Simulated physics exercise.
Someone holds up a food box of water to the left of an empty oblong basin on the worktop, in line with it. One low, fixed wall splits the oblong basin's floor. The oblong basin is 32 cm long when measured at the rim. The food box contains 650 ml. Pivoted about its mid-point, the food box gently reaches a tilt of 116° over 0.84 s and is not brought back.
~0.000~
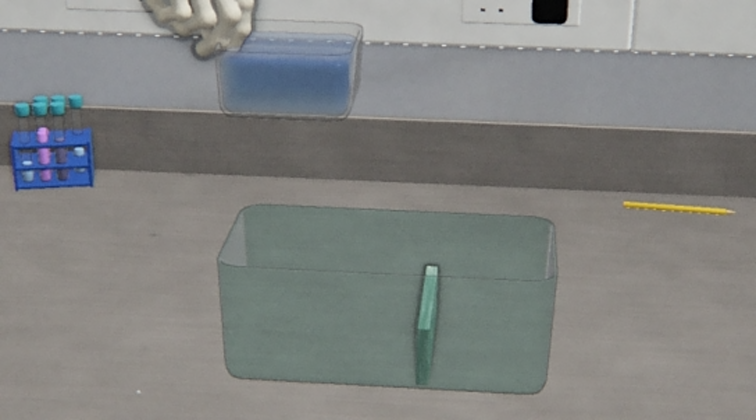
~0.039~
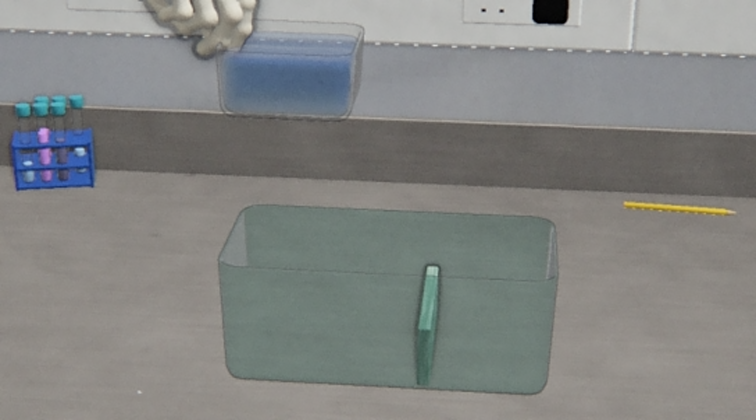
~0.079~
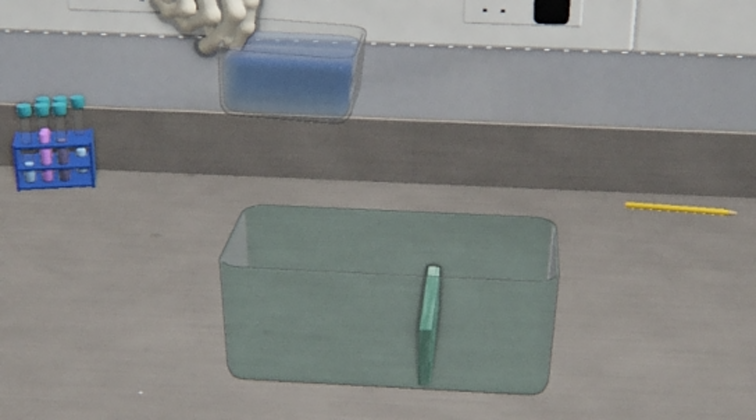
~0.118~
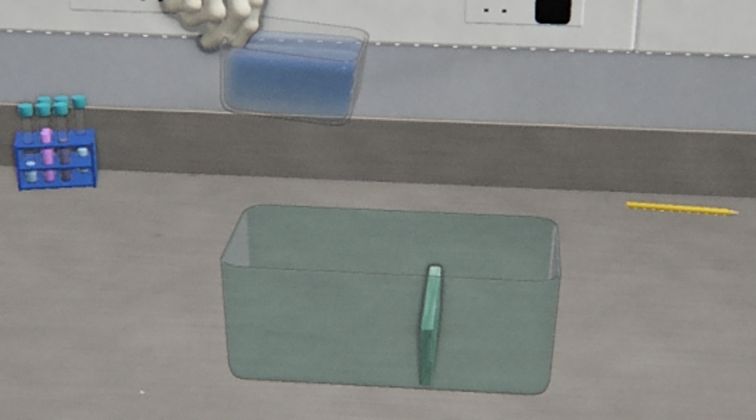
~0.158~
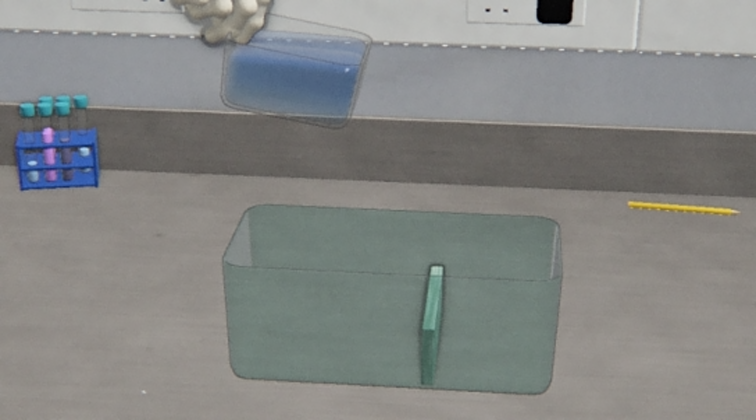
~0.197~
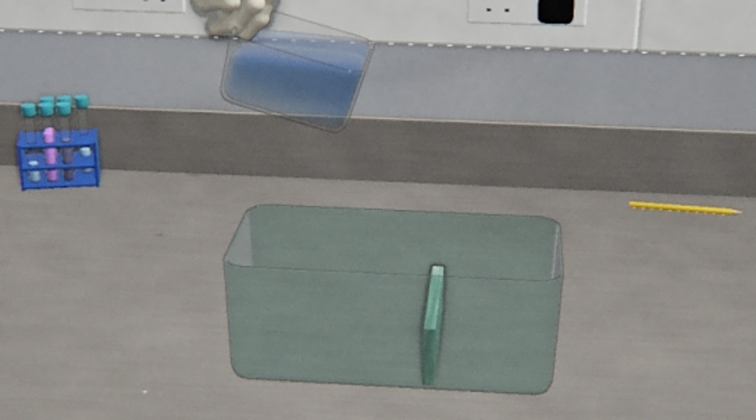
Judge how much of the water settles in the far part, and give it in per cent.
Some 52 per cent settles in the far part.
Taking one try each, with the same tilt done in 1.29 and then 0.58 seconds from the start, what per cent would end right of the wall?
Respectively about 60 and 35 percent.
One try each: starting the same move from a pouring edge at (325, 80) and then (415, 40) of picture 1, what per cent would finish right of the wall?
I'd expect close to 0 per cent and then close to 80 per cent.
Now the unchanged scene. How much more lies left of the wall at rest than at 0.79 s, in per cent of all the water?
It comes to about 10 per cent.
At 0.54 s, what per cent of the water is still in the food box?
I reckon about 30 in a hundred is still held.
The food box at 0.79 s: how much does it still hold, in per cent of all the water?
About 2 per cent.
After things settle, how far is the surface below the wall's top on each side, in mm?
Left roughly 50 mm; right roughly 40 mm.
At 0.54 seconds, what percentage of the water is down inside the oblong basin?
Some 18 per cent.
After 0.54 s the tilt is 83° and 30 per cent is still to pour, 4 is left of the wall and 14 right of it.
After 0.79 s the tilt is 115° and 2 per cent is still to pour, 36 is left of the wall and 53 right of it.
After 1.05 s the tilt is 116° and 0 per cent is still to pour, 46 is left of the wall and 52 right of it.
After 1.34 s the tilt is 116° and 0 per cent is still to pour, 46 is left of the wall and 52 right of it.
In the end 46 per cent lies left of the wall, 52 right of it and 2 outside.
